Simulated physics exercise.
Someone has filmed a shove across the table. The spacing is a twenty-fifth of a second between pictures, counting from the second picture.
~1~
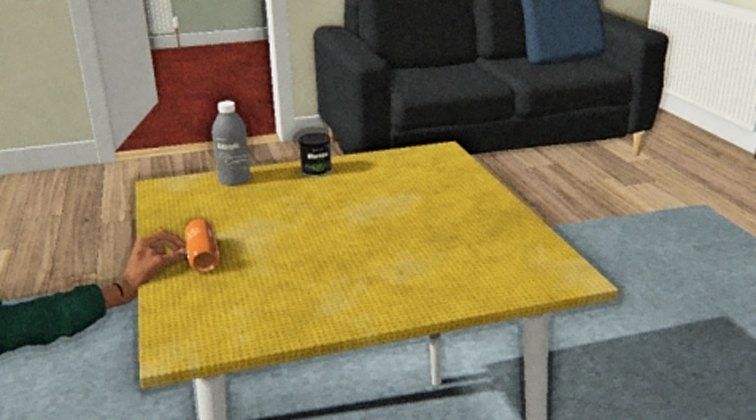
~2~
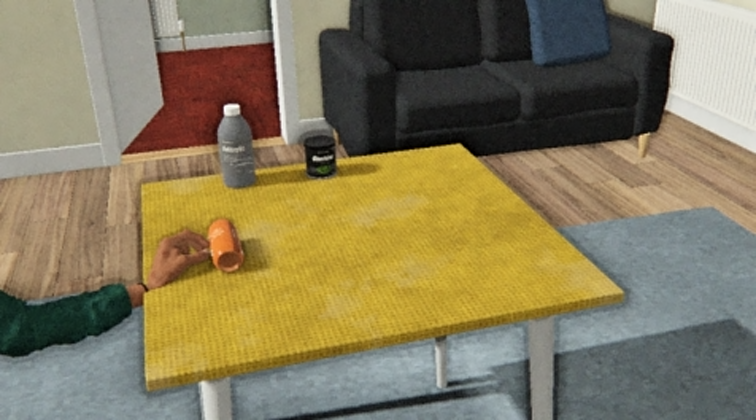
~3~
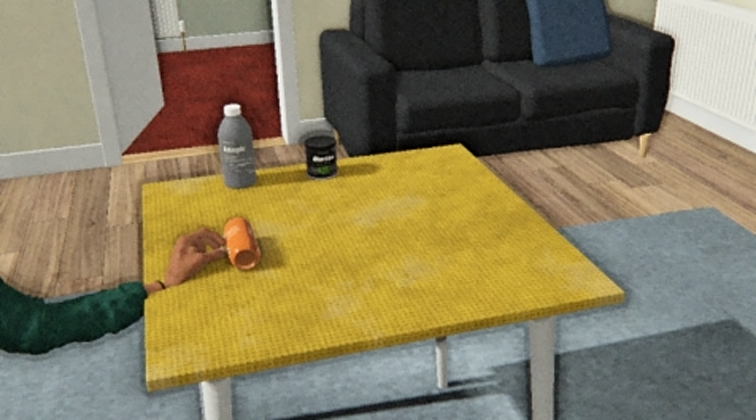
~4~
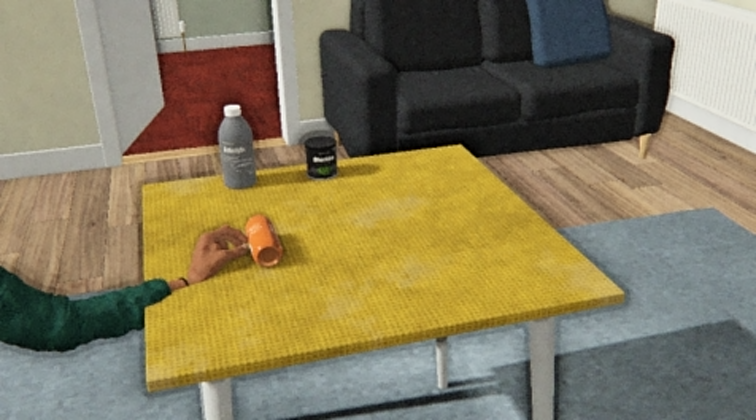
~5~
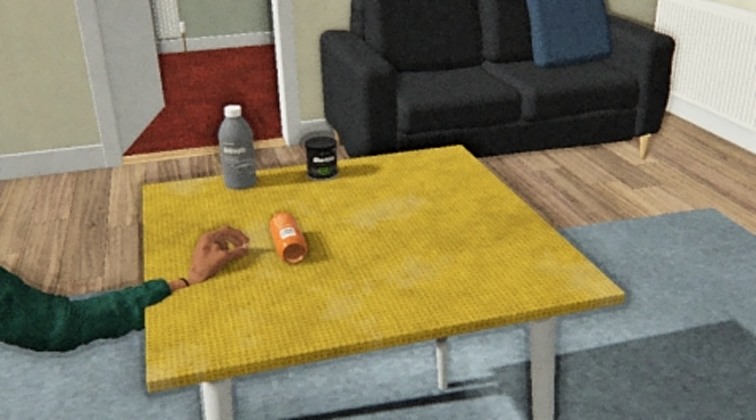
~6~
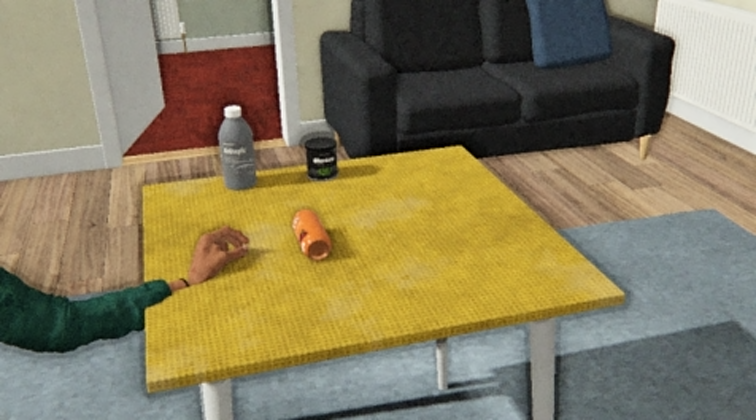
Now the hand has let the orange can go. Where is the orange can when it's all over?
Off the table.
Then, 0.30 s on from there, orange can shifted well along near (466, 211).
Then, 0.70 s on from there, orange can now off the table.
In the end, off the table, orange can.
